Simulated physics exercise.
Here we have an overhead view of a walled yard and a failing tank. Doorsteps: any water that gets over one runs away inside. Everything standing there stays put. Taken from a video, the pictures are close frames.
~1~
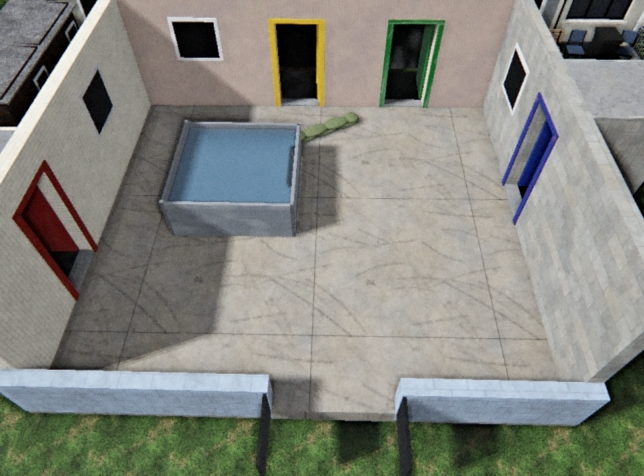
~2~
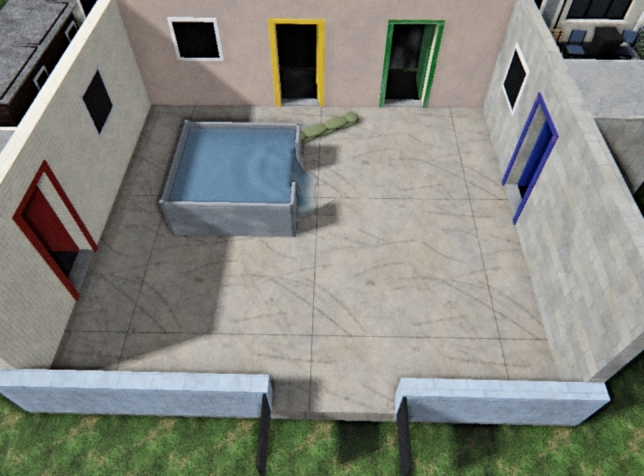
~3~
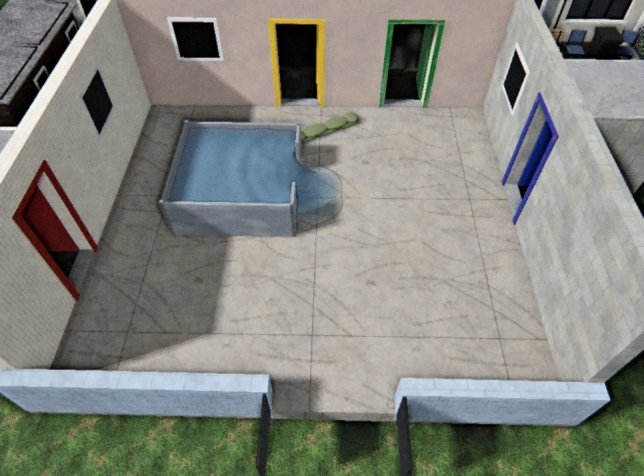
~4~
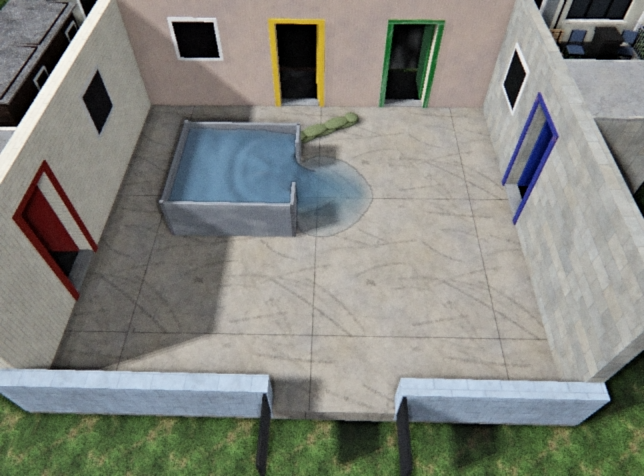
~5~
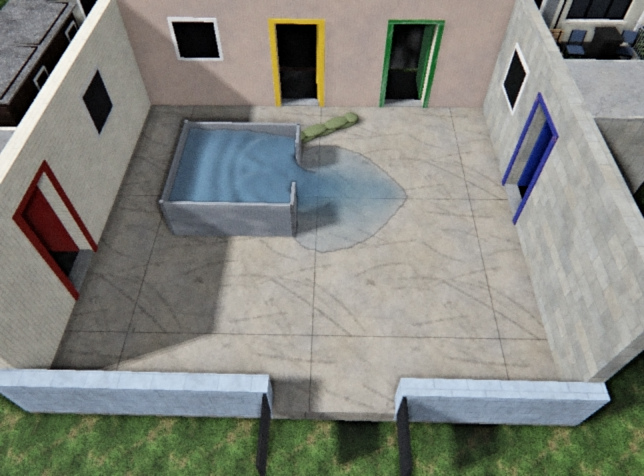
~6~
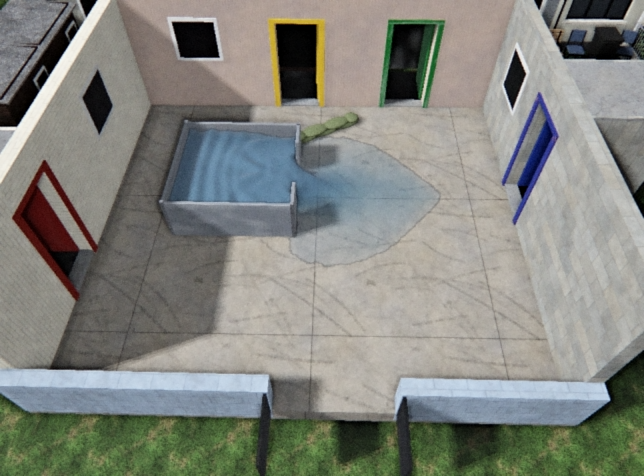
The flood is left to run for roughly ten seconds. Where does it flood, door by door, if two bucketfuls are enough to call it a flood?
At the green door it floods; at the yellow door it does not flood; at the red door it does not flood; at the blue door it floods.
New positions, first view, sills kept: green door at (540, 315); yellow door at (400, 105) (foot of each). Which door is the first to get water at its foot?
It would be the blue one, I think.
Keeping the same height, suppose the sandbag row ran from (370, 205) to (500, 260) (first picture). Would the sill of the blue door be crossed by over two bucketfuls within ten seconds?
Within ten seconds the blue door crosses the line.
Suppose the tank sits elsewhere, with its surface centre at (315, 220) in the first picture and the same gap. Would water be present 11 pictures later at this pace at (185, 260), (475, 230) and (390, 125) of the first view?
One after the other: Untouched, reached, untouched.
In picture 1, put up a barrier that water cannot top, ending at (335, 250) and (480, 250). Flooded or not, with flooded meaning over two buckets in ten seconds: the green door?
Here's how it goes: The green door ends up swamped.
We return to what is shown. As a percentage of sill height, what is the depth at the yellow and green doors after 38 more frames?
About 100 and 300 per cent.
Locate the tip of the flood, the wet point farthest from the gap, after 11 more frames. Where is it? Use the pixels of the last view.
(552, 365).
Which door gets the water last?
I'd go with the red door.
A moment on, water covers 30 % of the floor; the green door not reached, the yellow door not reached, the red door not reached, the blue door under two buckets in.
Next, water covers 45 % of the floor; the green door under two buckets in, the yellow door not reached, the red door not reached, the blue door far over two buckets in.
Then, water covers 45 % of the floor; the green door over two buckets in, the yellow door not reached, the red door not reached, the blue door far over two buckets in.
Later, water covers 65 % of the floor; the green door far over two buckets in, the yellow door wet at the sill, nothing in, the red door not reached, the blue door far over two buckets in.
In the end, water covers 95 % of the floor; the green door far over two buckets in, the yellow door wet at the sill, nothing in, the red door wet at the sill, nothing in, the blue door far over two buckets in.
